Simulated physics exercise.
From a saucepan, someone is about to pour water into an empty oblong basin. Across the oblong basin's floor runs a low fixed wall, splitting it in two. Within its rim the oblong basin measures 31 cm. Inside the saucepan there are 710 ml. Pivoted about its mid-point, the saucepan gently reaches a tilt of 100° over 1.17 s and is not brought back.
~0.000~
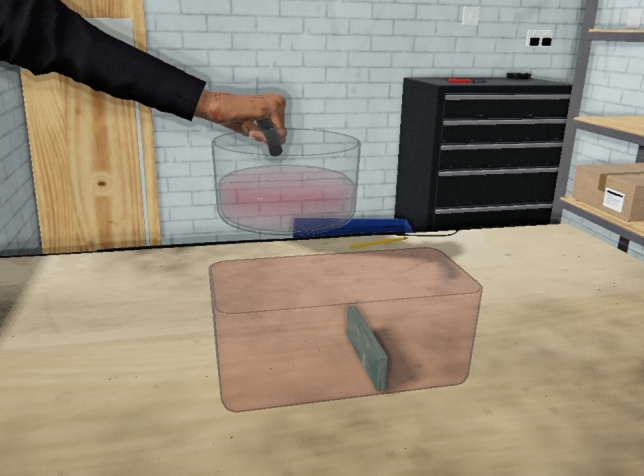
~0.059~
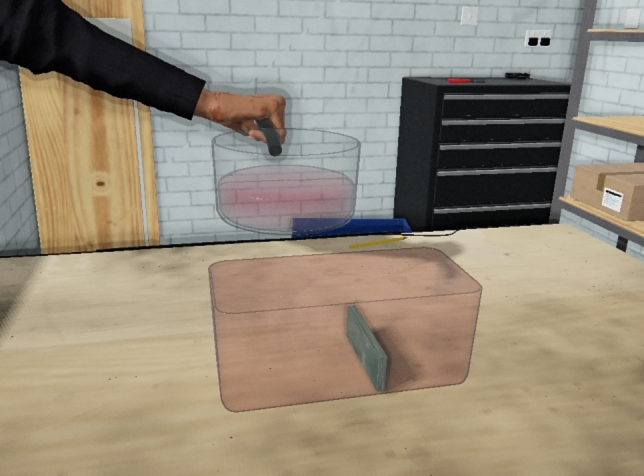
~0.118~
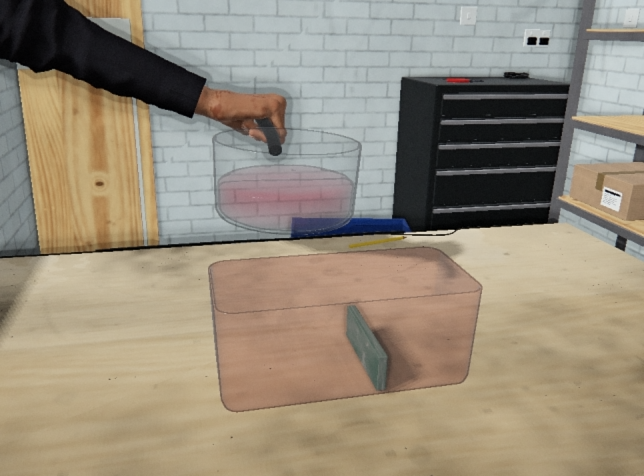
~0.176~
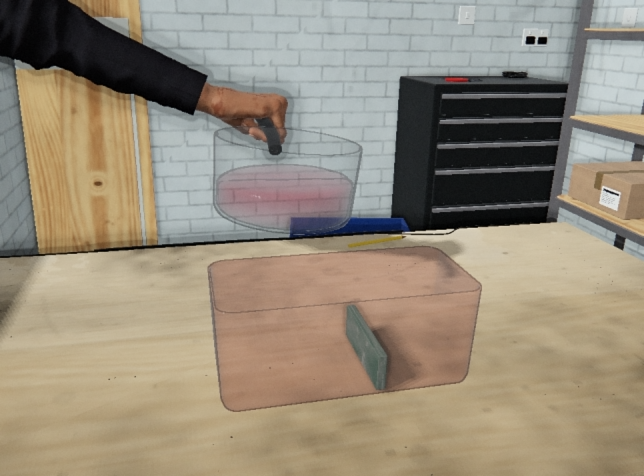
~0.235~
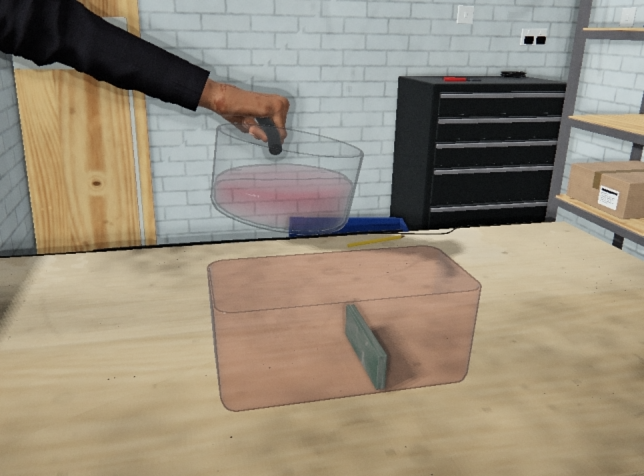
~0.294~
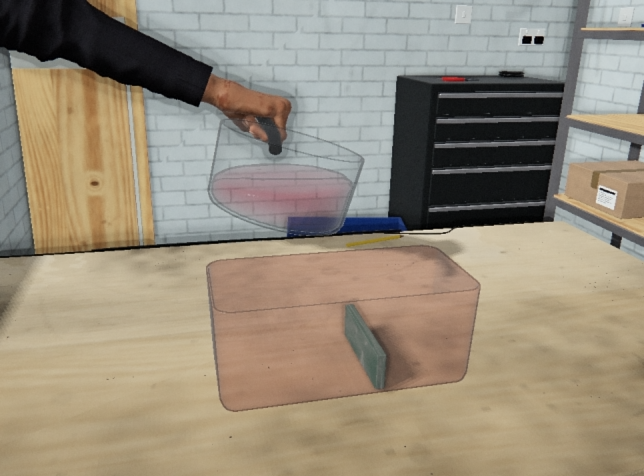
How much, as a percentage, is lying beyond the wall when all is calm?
Around 74 per cent lies beyond the wall.
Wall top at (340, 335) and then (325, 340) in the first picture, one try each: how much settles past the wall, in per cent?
It comes to 95 per cent, and then 95 per cent.
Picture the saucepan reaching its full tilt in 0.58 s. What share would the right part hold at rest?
In that case, roughly 55 per cent.
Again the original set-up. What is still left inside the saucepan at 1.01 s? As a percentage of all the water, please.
Around 22 in a hundred is still there.
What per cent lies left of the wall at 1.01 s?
The left part holds some 8 per cent.
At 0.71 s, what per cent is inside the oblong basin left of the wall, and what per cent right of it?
Left roughly 1, right roughly 4.
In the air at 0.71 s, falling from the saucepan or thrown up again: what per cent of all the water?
22 per cent.
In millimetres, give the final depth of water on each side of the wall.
On the left it stands about 8 mm, on the right about 34 mm.
By 0.71 s the tilt is 66° and 72 per cent is still to pour, 1 is left of the wall and 4 right of it.
By 1.01 s the tilt is 95° and 21 per cent is still to pour, 8 is left of the wall and 59 right of it.
By 1.33 s the tilt is 100° and 3 per cent is still to pour, 22 is left of the wall and 74 right of it.
By 1.67 s the tilt is 100° and 0 per cent is still to pour, 26 is left of the wall and 74 right of it.
At rest 26 per cent lies left of the wall, 74 right of it and 0 outside.
